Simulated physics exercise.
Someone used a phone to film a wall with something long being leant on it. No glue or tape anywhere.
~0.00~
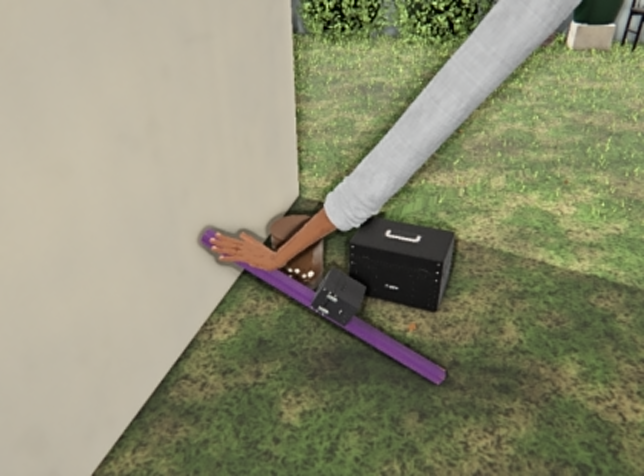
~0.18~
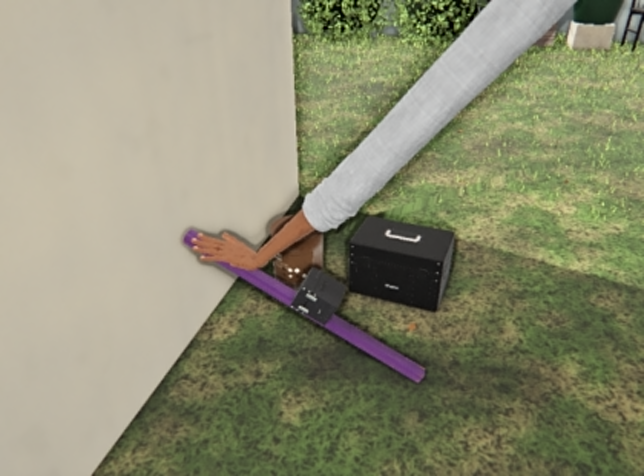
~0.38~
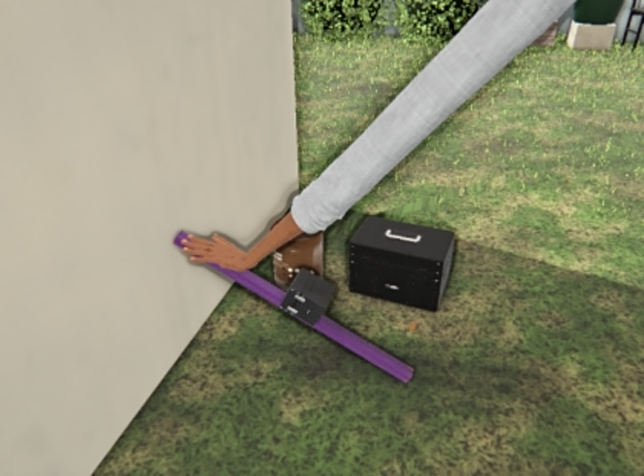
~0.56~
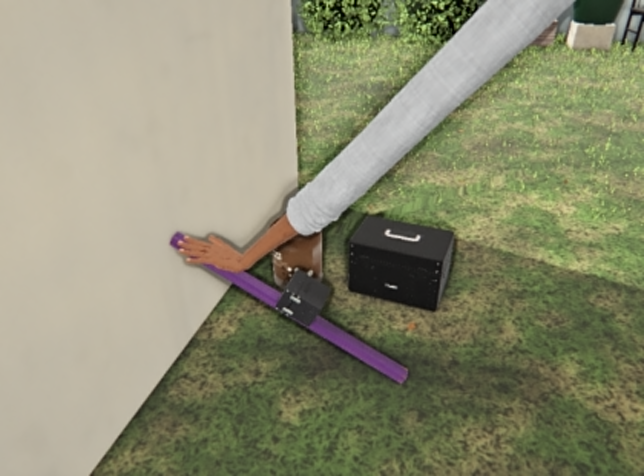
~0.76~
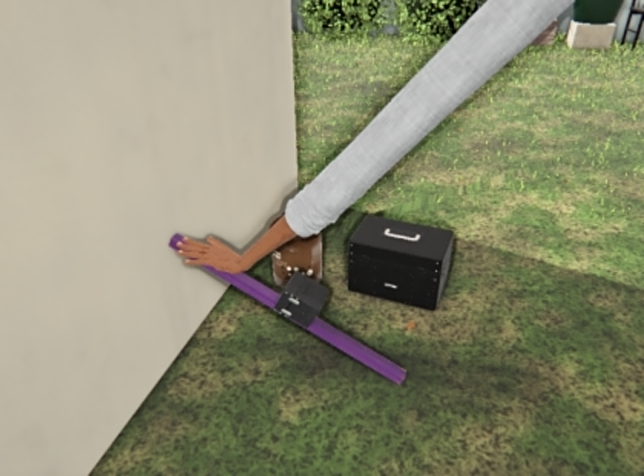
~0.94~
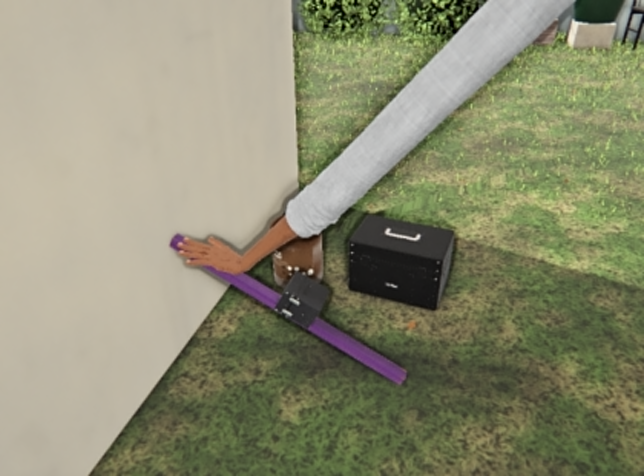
On a patch of grass beside a pale wall filling the left side, the view looks down from a steady position. A purple pole with a dark block on it slants down to the right, in front of a partly hidden brown pail and a black box with a handle. A grey-sleeved arm shifts the pole a little leftward to the wall, then keeps its hand there, almost motionless.
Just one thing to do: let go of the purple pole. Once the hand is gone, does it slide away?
Well, it slides away there.
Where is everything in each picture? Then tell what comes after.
Not yet at the wall; purple pole (324, 307); brown pail (298, 254), in the first frame.
Not yet at the wall; purple pole (305, 306); brown pail (298, 254), in the second frame.
Not yet at the wall; purple pole (294, 307); brown pail (298, 254), in the third frame.
Not yet at the wall; purple pole (290, 308); brown pail (297, 253), in the fourth frame.
Leant on the wall, still held; purple pole (289, 309); brown pail (297, 252), in the fifth frame.
Leant on the wall, still held; purple pole (289, 310); brown pail (297, 252), in the sixth frame.
By 1.24 s, purple pole leaning 11° more than when let go near (298, 328).
By 1.34 s, purple pole leaning 26° more than when let go near (306, 355).
By 1.44 s, purple pole leaning 25° more than when let go near (307, 353).
By 1.64 s, purple pole leaning 28° more than when let go near (307, 358).
When it is over (2.7 s), moved from the start, purple pole; the other 2 as before. End places, in pixels of the last picture, purple pole near (307, 358). The pole gives way.
